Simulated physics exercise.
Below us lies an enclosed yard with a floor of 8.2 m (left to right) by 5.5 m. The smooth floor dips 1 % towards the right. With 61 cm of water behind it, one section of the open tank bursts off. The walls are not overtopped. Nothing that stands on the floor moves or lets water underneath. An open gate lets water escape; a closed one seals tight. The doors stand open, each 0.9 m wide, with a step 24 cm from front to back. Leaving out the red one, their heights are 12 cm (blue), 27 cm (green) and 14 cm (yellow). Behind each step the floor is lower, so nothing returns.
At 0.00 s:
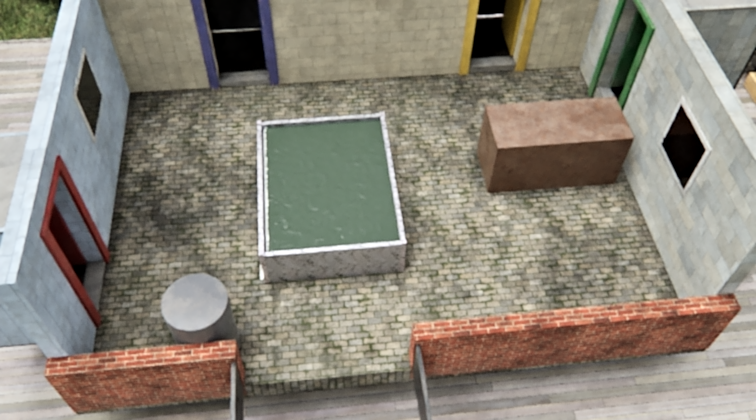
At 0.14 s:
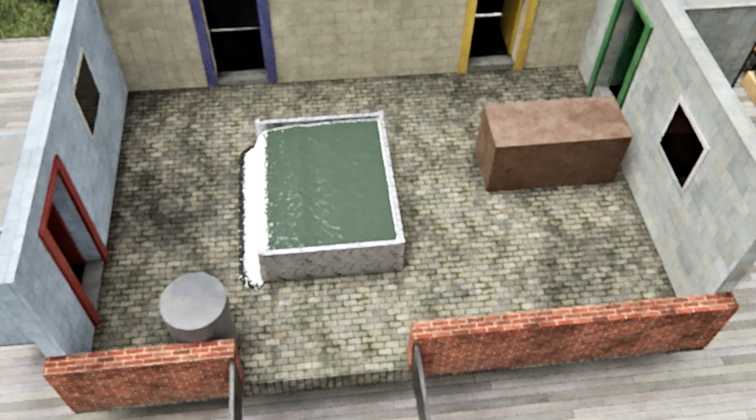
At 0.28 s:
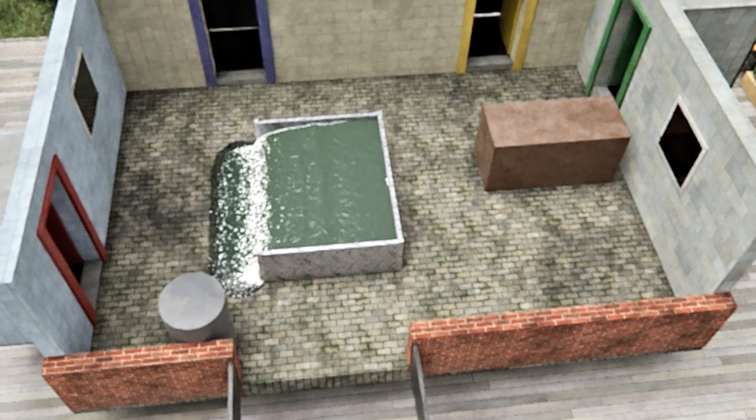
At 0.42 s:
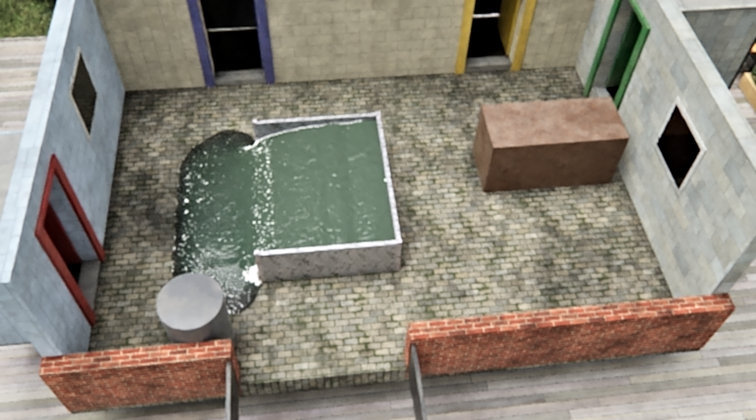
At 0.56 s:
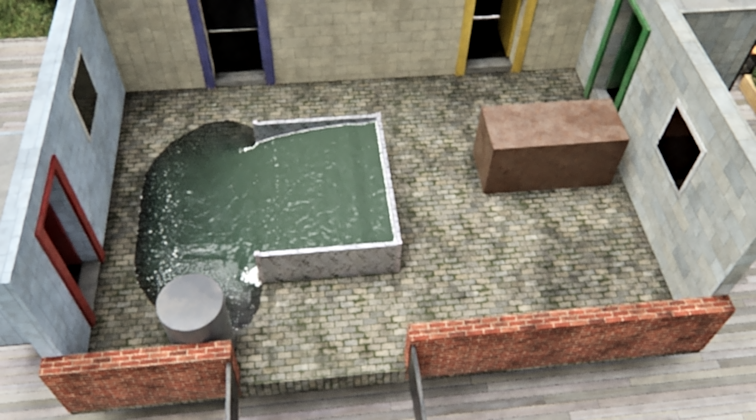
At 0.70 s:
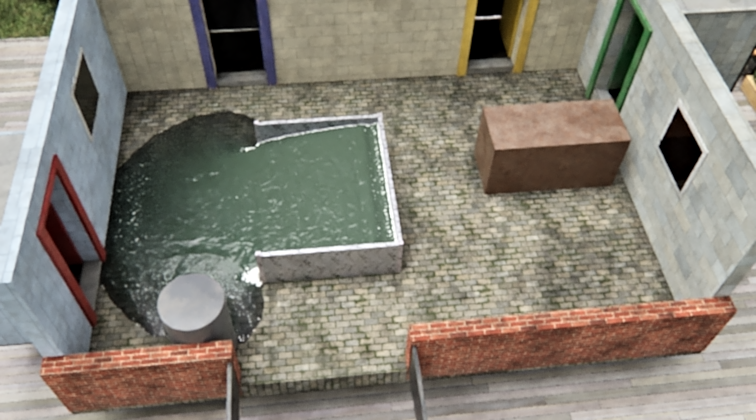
The clip shows a walled courtyard with a rectangular tank of green water; the tank's left side gives way, and water pours out, spreading leftward across the paving, around a grey cylinder and close to the red door.
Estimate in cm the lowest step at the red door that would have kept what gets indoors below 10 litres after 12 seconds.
Some 29 cm above the ground.
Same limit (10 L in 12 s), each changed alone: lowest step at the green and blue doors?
Roughly 13.5 cm at green and 11.5 cm at blue.
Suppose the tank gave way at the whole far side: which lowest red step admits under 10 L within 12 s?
About 7.0 cm.
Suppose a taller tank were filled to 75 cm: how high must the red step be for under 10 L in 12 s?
About 36 cm.
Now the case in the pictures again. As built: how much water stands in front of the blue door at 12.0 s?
Roughly 8.0 cm deep.
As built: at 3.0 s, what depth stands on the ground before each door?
Depths in cm: Red 21, blue 11, green 0, yellow 0.
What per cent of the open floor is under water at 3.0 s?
Some 30 per cent of it.
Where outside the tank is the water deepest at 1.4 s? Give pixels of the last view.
At about (121, 225).
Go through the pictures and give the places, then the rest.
Still water, 61 cm deep, in the open tank at (327, 182); the red door at (80, 249) is dry, in the first picture.
The gap is at (264, 202), the front 0.3 m out at (247, 279); the back of the open tank holds 61 cm, in the second picture.
Water pours out at (263, 204) and has run 0.7 m, to (216, 274); about 11 cm deep outside, 61 cm at the back, in the third picture.
Water pours out at (262, 205) and has run 1.2 m, to a hidden place; about 10 cm deep outside, 61 cm at the back, in the fourth picture.
The front is at (143, 230), 1.8 m from the gap at (262, 206); 5.4 m2 of floor is wet, 58 cm left at the back, in the fifth picture.
The gap is at (263, 207), the front 2.3 m out at (103, 263); the back of the open tank holds 51 cm; the red door at (76, 249), 2.6 m from the gap, is still 0.2 m from the nearest water, in the sixth picture.
After 1.4 s water covers 25 % of the floor, deepest (40 cm) near (121, 225); 24 cm at the red door, 46 litres in over its 8 cm step.
After 3.0 s water covers 30 % of the floor, deepest (50 cm) near (185, 373); 21 cm at the red door, 219 litres in over its 8 cm step.
After 12.0 s water covers 80 % of the floor, deepest (14 cm) near (171, 362); 7 cm at the red door, 340 litres in over its 8 cm step.
At the red door as built, the water arrived by 0.8 s and peaked near 29 cm at 2.0 s.
Run again over the same 12 s with other heights there, 30 litres in over 25 cm, 1 litre over 34 cm. The limit of 10 litres is kept from about 29 cm up.
